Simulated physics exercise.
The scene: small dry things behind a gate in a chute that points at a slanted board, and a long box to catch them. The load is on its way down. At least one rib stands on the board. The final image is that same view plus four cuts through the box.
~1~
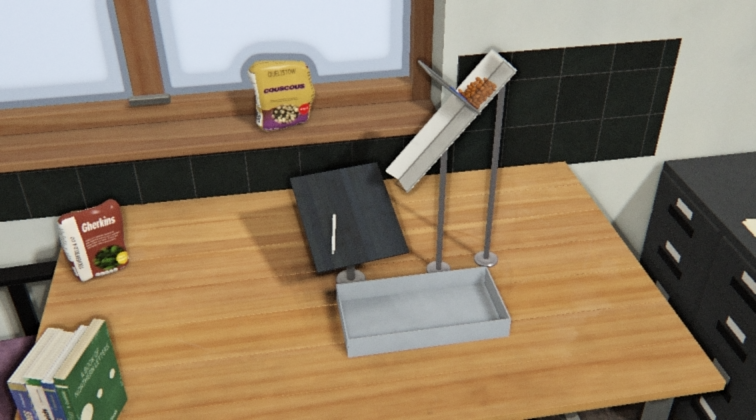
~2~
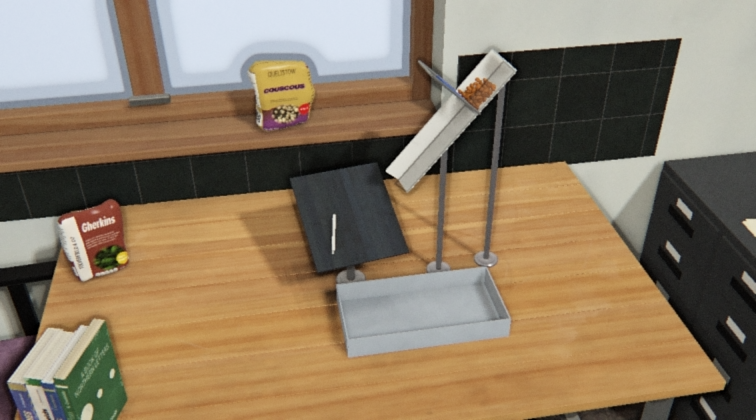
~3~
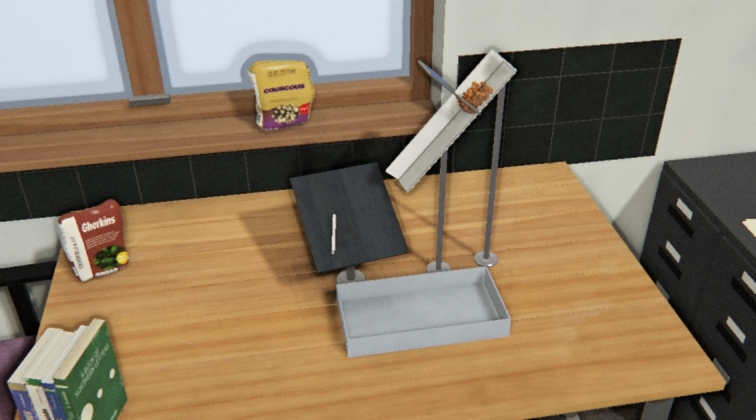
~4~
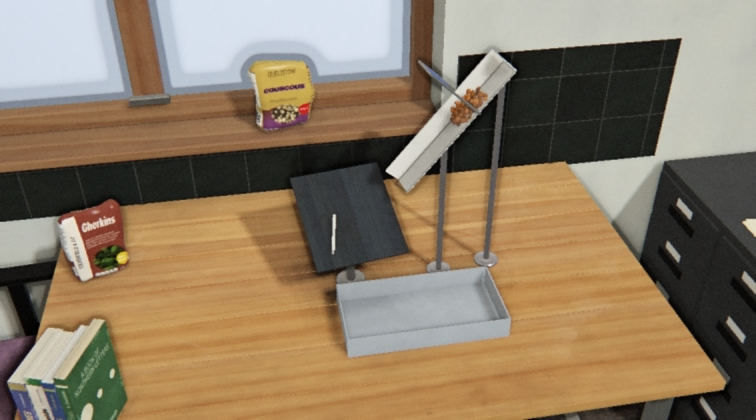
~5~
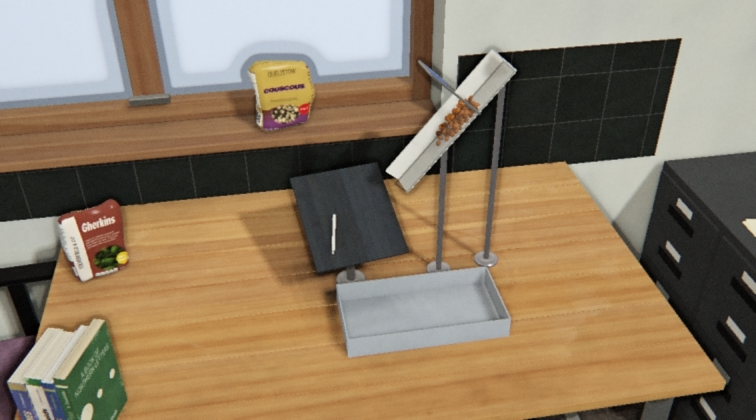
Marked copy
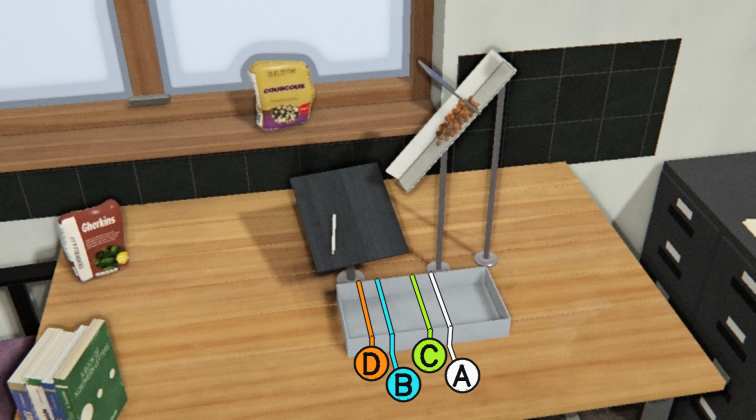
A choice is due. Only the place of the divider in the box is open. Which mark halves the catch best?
D works best here.
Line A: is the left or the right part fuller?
More lands on the left.
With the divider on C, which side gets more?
The left side.
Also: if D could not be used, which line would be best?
Here it is line B.
On the marked copy, line A crosses the front rim at (450, 327); line B crosses the front rim at (392, 334); line C crosses the front rim at (429, 329); line D crosses the front rim at (371, 337).
If A is chosen, of what is caught, all on the left of the divider, none on the right.
If B is chosen, of what is caught, most on the left of the divider, a small part on the right.
If C is chosen, of what is caught, all on the left of the divider, none on the right.
If D is chosen, of what is caught, about half on the left of the divider, about half on the right.
